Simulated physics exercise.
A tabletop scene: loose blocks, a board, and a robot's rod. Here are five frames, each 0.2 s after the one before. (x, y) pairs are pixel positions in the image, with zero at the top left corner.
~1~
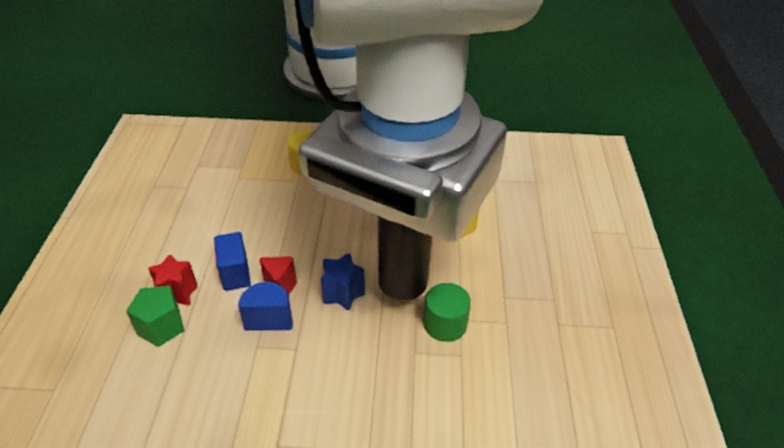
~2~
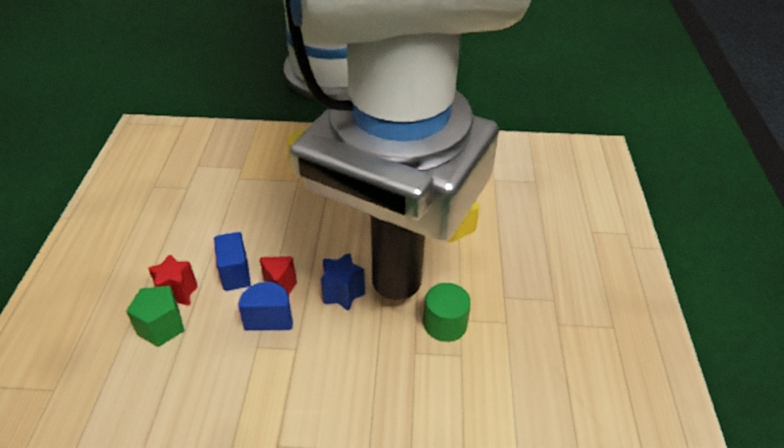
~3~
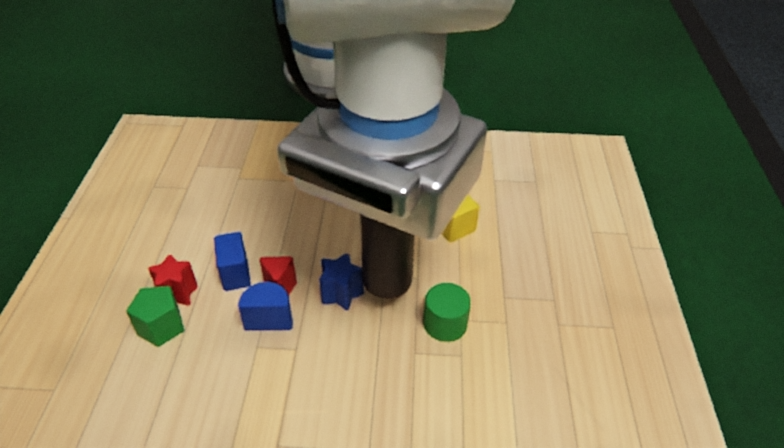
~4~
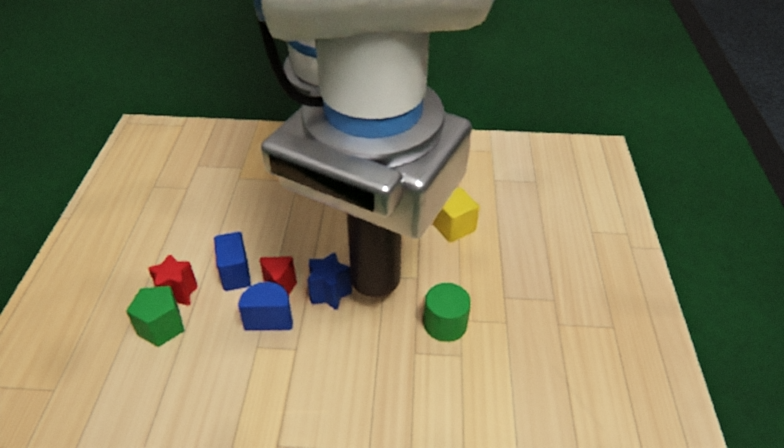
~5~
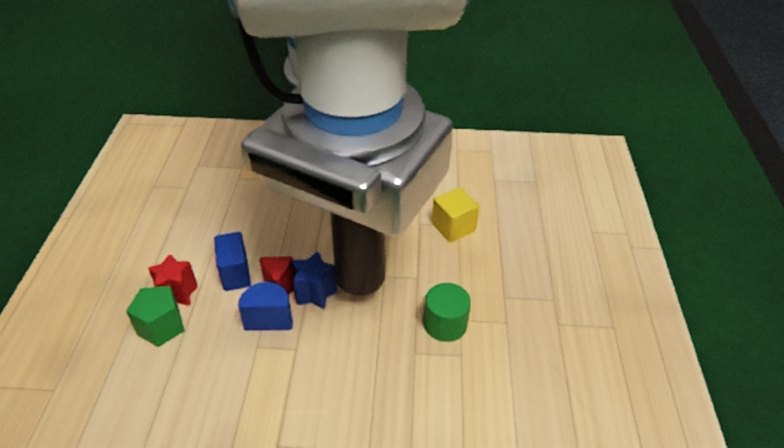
Robot arm with a dark rod moving left across a wooden tabletop, pushing a blue star block toward a red triangle.
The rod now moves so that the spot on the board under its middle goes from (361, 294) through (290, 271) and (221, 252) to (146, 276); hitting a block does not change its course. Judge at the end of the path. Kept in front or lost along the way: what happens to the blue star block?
The block stays ahead.
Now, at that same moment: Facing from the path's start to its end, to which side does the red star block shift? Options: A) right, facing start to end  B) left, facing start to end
Correct choice: B.
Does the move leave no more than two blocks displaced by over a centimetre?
Final answer: No.
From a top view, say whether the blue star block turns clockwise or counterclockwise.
From the top: Counterclockwise.
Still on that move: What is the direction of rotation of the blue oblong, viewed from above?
It rotates clockwise.
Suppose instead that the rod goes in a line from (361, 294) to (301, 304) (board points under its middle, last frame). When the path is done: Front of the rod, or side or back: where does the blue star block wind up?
Expect to find it ahead of the rod.
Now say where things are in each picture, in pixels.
The first frame shows tip of the rod at (403, 281), middles of tops, red star block at (169, 269), blue oblong at (229, 248), red triangle at (276, 264), blue star block at (341, 269).
The second frame shows rod at (397, 281), nothing pushed.
The third frame shows rod at (388, 279), nothing pushed.
The fourth frame shows rod at (375, 278), blue star block at (327, 268).
The fifth frame shows rod at (360, 276), red star block at (169, 269), blue oblong at (229, 248), red triangle at (276, 264), blue star block at (312, 268).
The first path, step by step. One third of the way, rod at (287, 253); blue oblong at (216, 249), turned 30° clockwise; red triangle at (229, 279), turned 70° anticlockwise; blue star block at (246, 256), turned 50° anticlockwise.
Two thirds of the way, rod at (216, 234); red star block at (140, 273), turned 65° anticlockwise; blue oblong at (145, 240), turned 15° clockwise; red triangle at (223, 280), turned 90° anticlockwise; blue star block at (177, 244), turned 65° anticlockwise.
At the end, rod at (138, 259); red star block at (116, 290), turned 155° anticlockwise; blue oblong at (76, 251), turned 55° clockwise; red triangle at (223, 280), turned 90° anticlockwise; blue star block at (95, 271), turned 65° anticlockwise.
